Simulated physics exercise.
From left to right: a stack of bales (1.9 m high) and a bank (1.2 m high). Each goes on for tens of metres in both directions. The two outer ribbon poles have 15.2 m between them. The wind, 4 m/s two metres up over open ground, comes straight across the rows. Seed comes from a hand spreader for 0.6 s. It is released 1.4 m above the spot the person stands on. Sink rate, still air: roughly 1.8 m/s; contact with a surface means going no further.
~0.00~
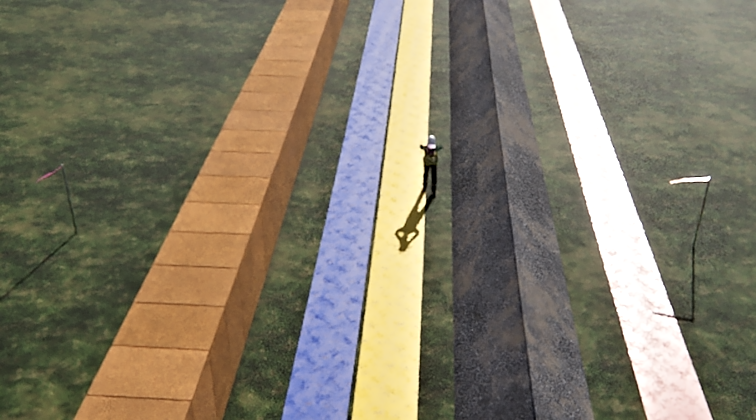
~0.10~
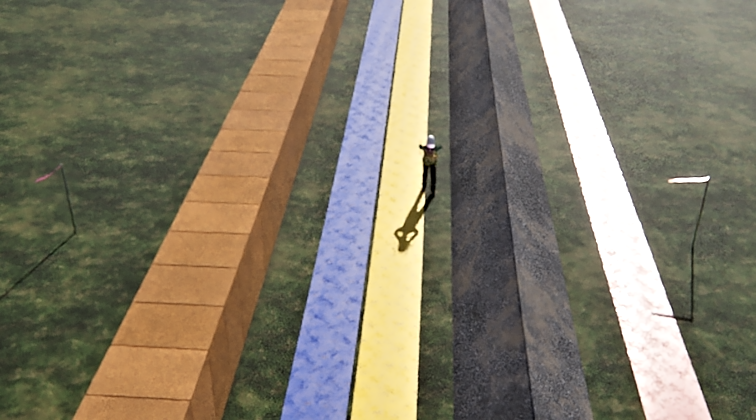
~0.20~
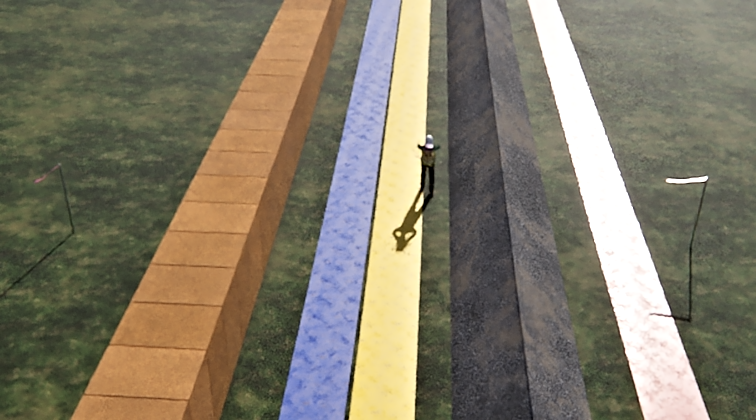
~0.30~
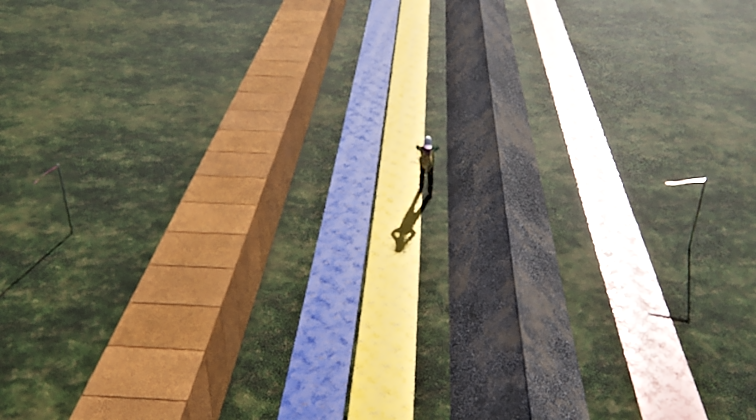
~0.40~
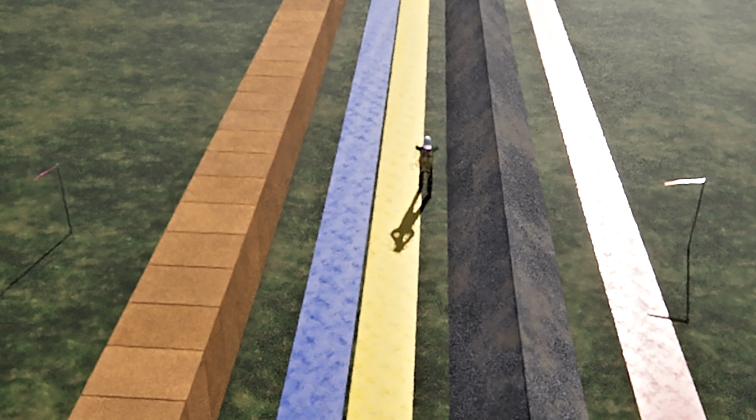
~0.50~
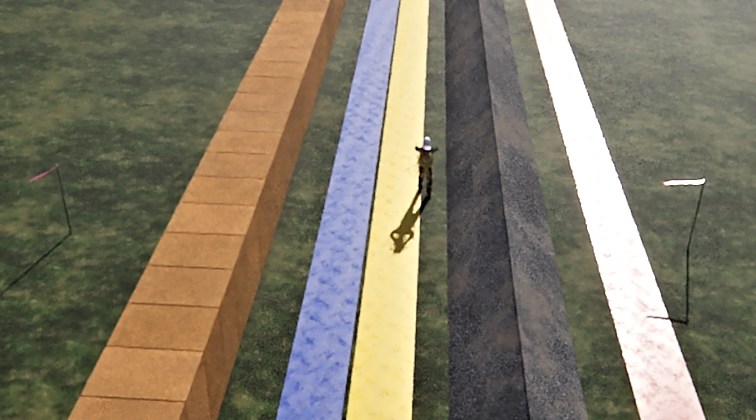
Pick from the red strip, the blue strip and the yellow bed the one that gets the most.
It is the yellow one that gets the most.
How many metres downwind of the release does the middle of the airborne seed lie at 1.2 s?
That distance is some 0.0 m.
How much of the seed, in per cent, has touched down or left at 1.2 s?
About 40 %.
After 1.2 s, 8 % lies on the yellow bed, 0 % on the red strip and 0 % on the blue strip; 39 % has touched down or left; the middle of what still flies is 0.4 m above the low ground, near (422, 191).
After 2.0 s, 26 % lies on the yellow bed, 0 % on the red strip and 0 % on the blue strip; 94 % has touched down or left.
After 3.5 s, 29 % lies on the yellow bed, 0 % on the red strip and 0 % on the blue strip; 100 % has touched down or left.
After 8.0 s, 29 % lies on the yellow bed, 0 % on the red strip and 0 % on the blue strip; 100 % has touched down or left.
After 45.0 s, 29 % lies on the yellow bed, 0 % on the red strip and 0 % on the blue strip; 100 % has touched down or left.
